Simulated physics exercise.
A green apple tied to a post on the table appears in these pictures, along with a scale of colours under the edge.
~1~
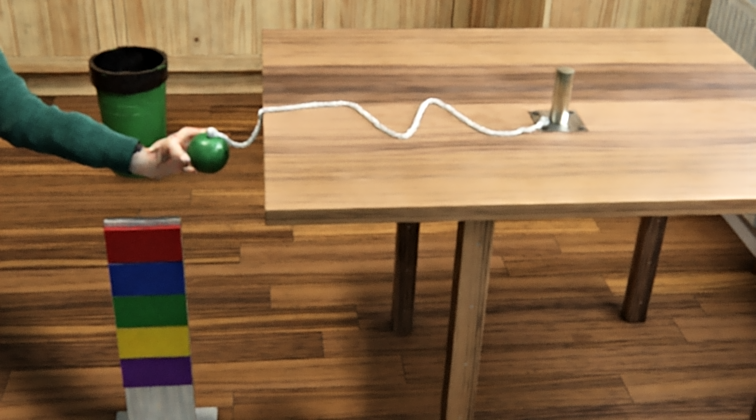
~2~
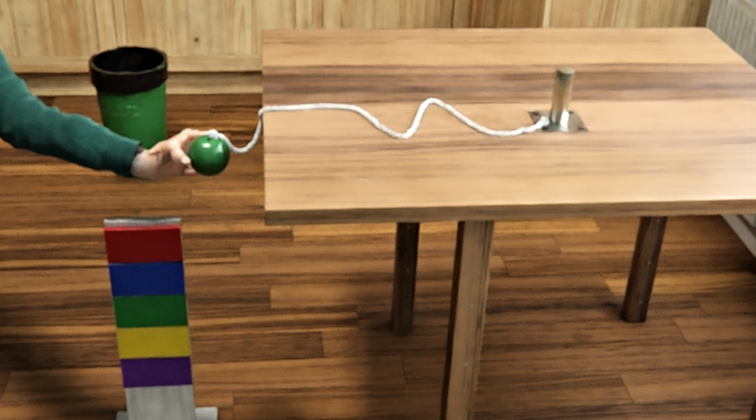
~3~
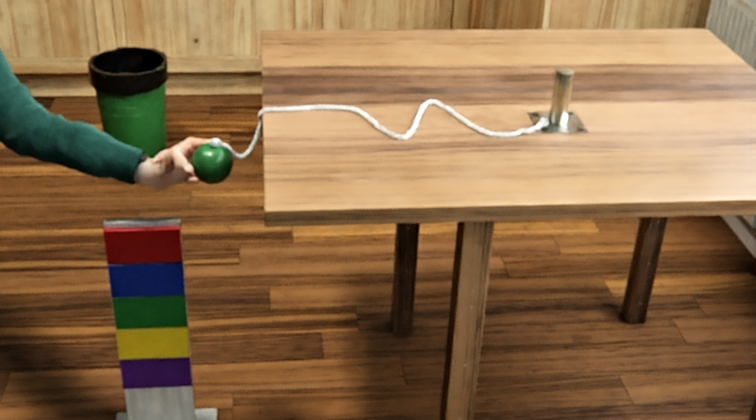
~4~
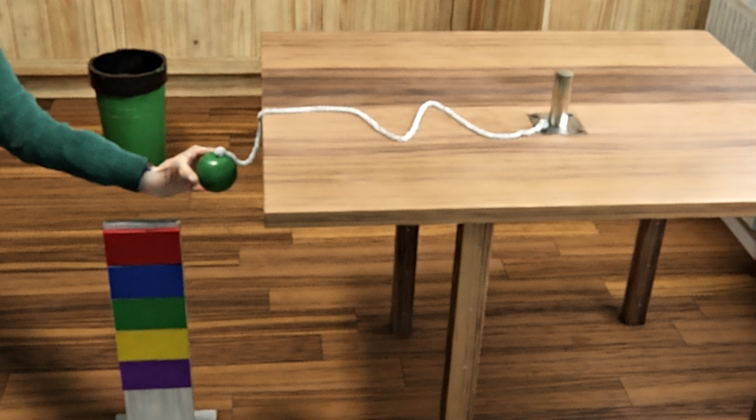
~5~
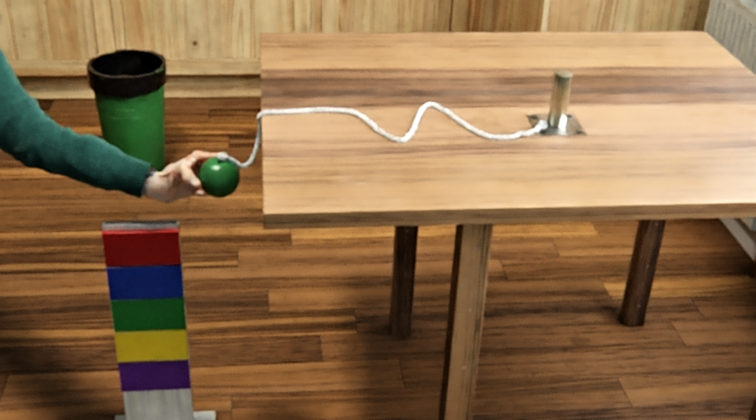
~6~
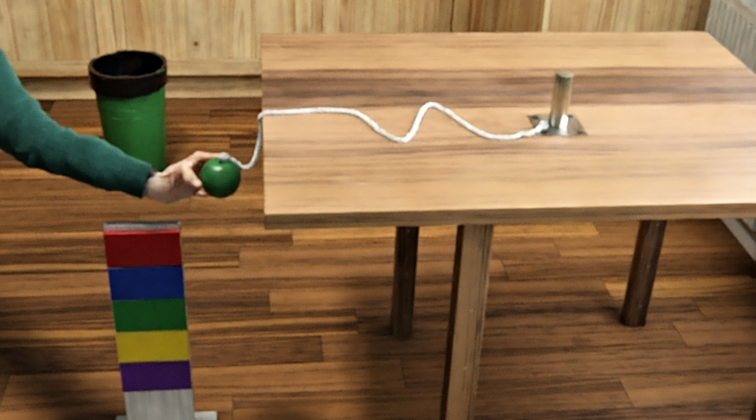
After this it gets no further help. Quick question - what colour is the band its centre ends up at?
It's the yellow band.
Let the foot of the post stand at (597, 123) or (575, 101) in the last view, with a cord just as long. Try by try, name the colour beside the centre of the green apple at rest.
For the first spot, green; for the second, green.
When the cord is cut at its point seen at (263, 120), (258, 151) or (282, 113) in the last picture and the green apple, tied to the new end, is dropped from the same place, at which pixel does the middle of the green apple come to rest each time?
Taking the tries in order gives (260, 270), (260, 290) and (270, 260).
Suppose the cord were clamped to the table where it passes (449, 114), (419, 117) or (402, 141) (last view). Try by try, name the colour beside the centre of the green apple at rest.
In that order: Green; blue; red.
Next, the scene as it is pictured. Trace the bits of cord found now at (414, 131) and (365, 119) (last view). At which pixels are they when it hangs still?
About (311, 119), and the other about (263, 159).
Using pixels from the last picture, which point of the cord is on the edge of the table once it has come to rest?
About (386, 135).
Early on, apple near (233, 341); level with yellow.
Midway, apple near (299, 318); level with green.
Near the end, apple near (250, 334); level with yellow.
Finally, apple near (270, 335); level with yellow. At yellow.
